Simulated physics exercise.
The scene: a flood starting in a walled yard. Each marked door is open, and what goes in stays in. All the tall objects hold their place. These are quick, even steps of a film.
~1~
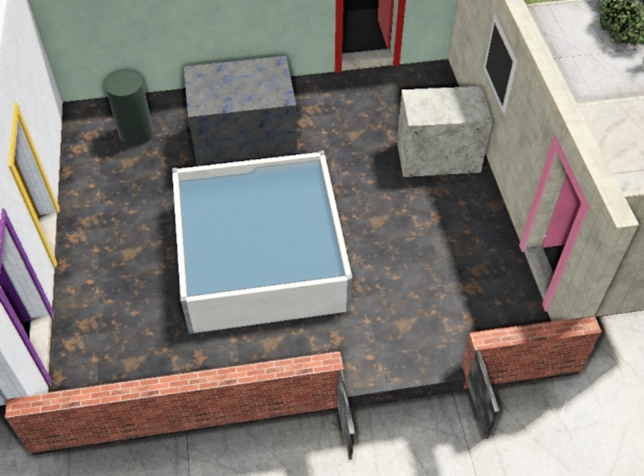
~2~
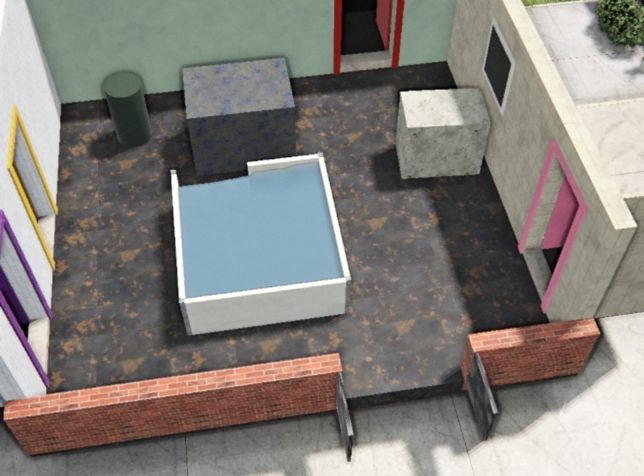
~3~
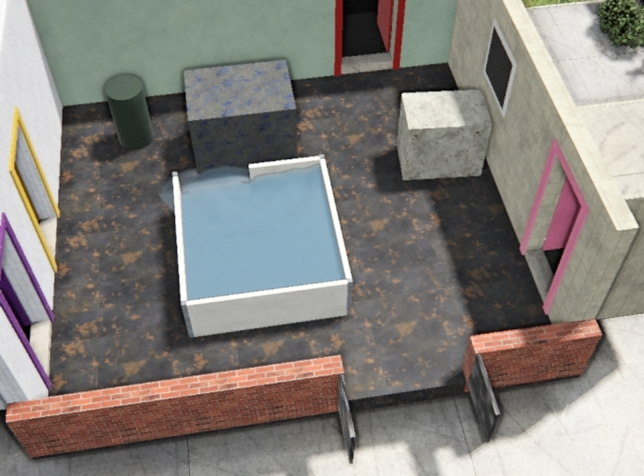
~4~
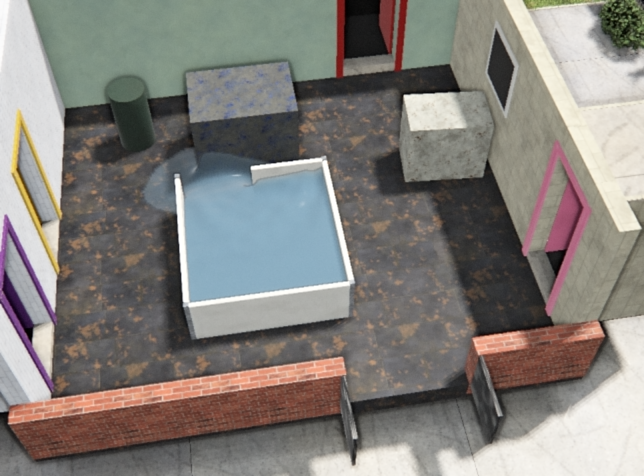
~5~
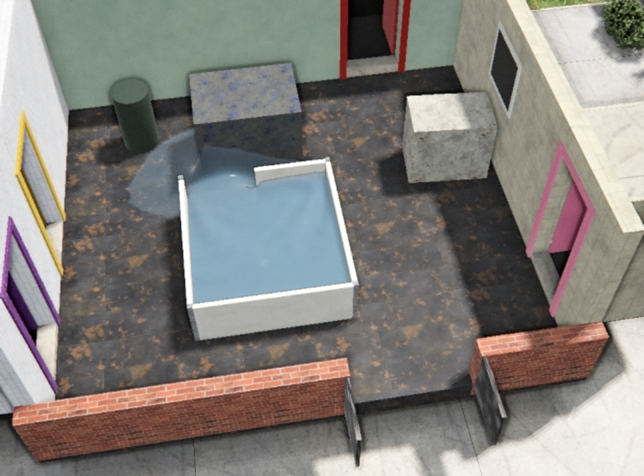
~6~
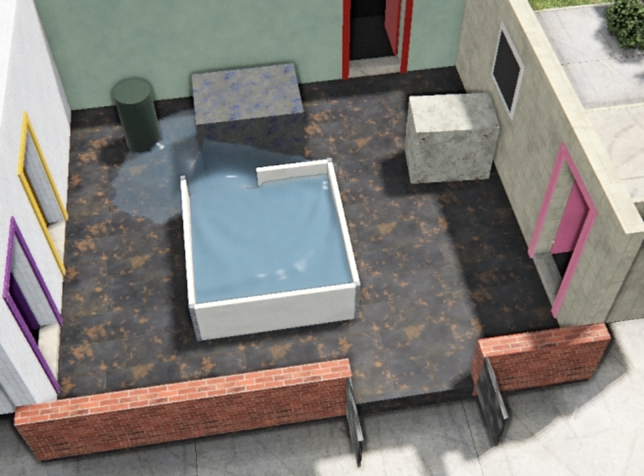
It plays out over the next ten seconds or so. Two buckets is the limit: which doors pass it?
One by one: The pink door admits no more than that; the purple door admits no more than that; the yellow door lets in a lot; the red door admits no more than that.
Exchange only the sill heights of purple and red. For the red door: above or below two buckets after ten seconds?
In short: Red door is over.
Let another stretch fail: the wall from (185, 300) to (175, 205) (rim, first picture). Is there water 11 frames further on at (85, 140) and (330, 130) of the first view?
In turn: Flooded, not flooded.
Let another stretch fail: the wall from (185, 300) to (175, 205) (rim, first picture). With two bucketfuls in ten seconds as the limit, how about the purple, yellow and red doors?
Purple door takes more, yellow door floods, red door stays under.
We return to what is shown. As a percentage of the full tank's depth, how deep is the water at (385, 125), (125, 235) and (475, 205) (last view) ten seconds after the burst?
About 18, 4 and 6 per cent.
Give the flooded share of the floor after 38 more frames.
About 85 per cent.
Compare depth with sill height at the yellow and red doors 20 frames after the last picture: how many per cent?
Near 280 and 70 in a hundred.
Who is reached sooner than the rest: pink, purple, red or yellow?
I say the one in yellow.
A moment on, water covers 25 % of the floor; the pink door not reached, the purple door not reached, the yellow door not reached, the red door not reached.
Next, water covers 35 % of the floor; the pink door not reached, the purple door not reached, the yellow door under two buckets in, the red door not reached.
Then, water covers 65 % of the floor; the pink door wet at the sill, nothing in, the purple door wet at the sill, nothing in, the yellow door over two buckets in, the red door wet at the sill, nothing in.
Later, water covers 85 % of the floor; the pink door wet at the sill, nothing in, the purple door wet at the sill, nothing in, the yellow door over two buckets in, the red door wet at the sill, nothing in.
In the end, water covers 100 % of the floor; the pink door wet at the sill, nothing in, the purple door wet at the sill, nothing in, the yellow door far over two buckets in, the red door wet at the sill, nothing in.
